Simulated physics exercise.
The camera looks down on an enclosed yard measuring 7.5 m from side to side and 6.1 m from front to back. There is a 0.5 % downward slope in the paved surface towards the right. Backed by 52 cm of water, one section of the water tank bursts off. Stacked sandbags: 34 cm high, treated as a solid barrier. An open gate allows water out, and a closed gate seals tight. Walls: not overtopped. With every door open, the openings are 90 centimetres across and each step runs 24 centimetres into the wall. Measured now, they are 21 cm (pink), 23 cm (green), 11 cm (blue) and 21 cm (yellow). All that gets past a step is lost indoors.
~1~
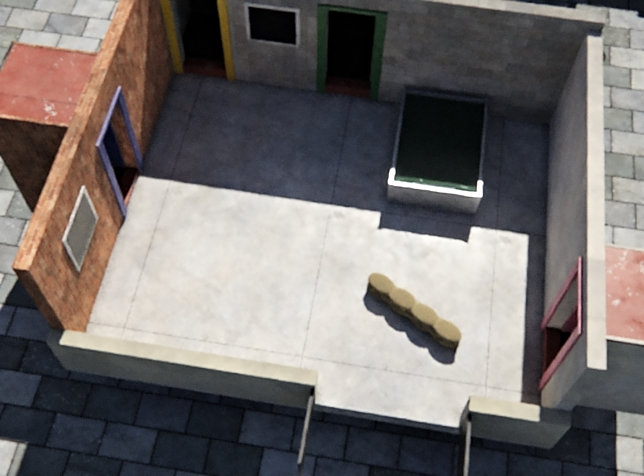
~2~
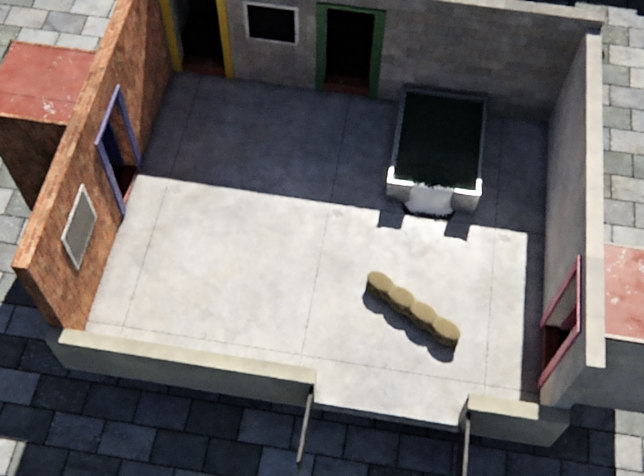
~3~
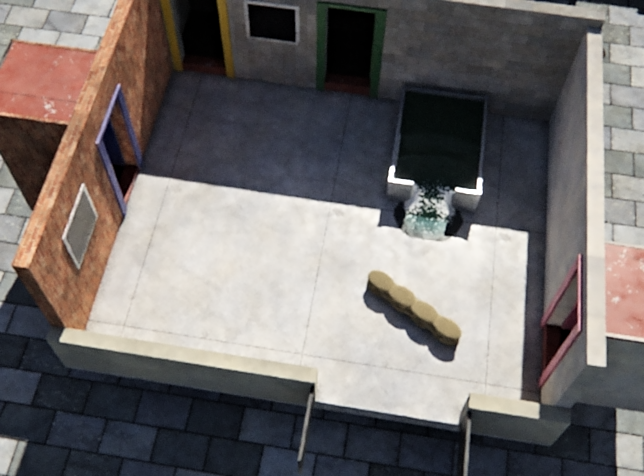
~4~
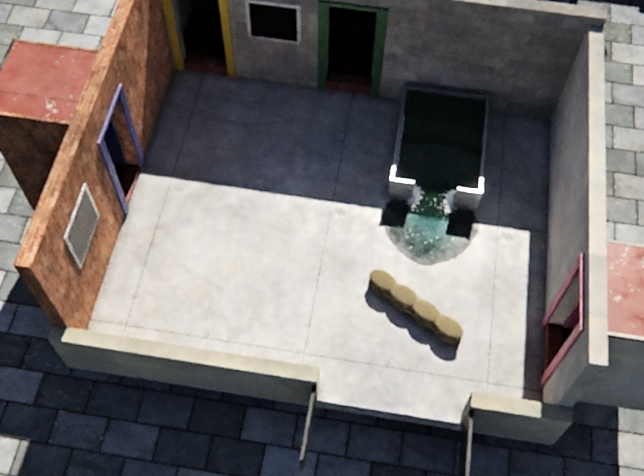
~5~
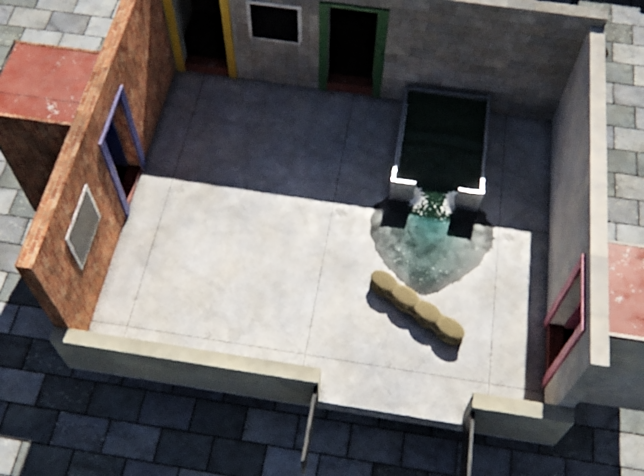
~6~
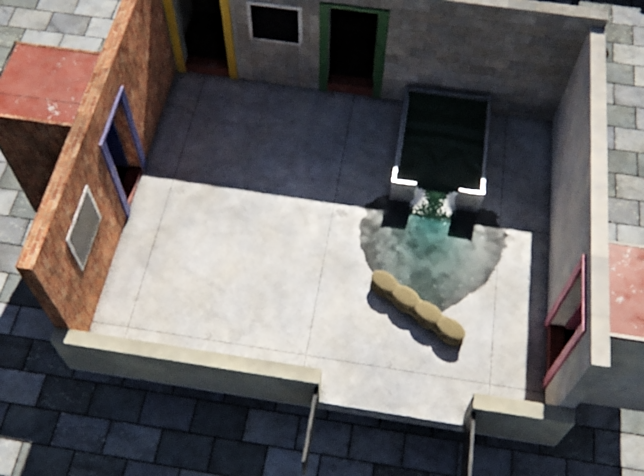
In a walled yard, water bursts from a dark tank and spreads to the stacked sandbags.
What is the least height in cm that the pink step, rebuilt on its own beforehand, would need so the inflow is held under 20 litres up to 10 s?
Around 16 cm would be enough.
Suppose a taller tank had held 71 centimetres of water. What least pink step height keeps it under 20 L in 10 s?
Then around 24 centimetres.
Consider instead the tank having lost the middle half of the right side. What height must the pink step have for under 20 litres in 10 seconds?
Near 7.5 cm.
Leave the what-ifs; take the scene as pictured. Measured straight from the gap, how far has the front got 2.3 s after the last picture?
It gets close to 5.0 metres out.
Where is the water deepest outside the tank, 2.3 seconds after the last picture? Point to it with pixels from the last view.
At about pixel (538, 411).
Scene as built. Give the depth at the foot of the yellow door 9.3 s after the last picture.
The depth there is around 0.0 cm.
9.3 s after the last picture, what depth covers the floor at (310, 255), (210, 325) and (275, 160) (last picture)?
Roughly 2, then 4, then 1 cm.
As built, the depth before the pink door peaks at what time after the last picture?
That happens close to 1.8 s on the clock.
Then, 0.7 s after the last picture water covers 15 % of the floor, deepest (26 cm) near (434, 212); it has not reached the pink door.
Then, 2.3 s after the last picture water covers 30 % of the floor, deepest (26 cm) near (538, 411); 21 cm at the pink door, 1 litre in over its 21 cm step.
Then, 9.3 s after the last picture water covers 70 % of the floor, deepest (9 cm) near (515, 418); 8 cm at the pink door, 2 litres in over its 21 cm step.
At the pink door as built, the water peaked near 22 cm, 1.9 s after the last picture.
With a step of 13 cm, 50 litres would have come in within the 10 s; with 17.5 cm, 14 litres. So under 20 litres takes about 16 cm.
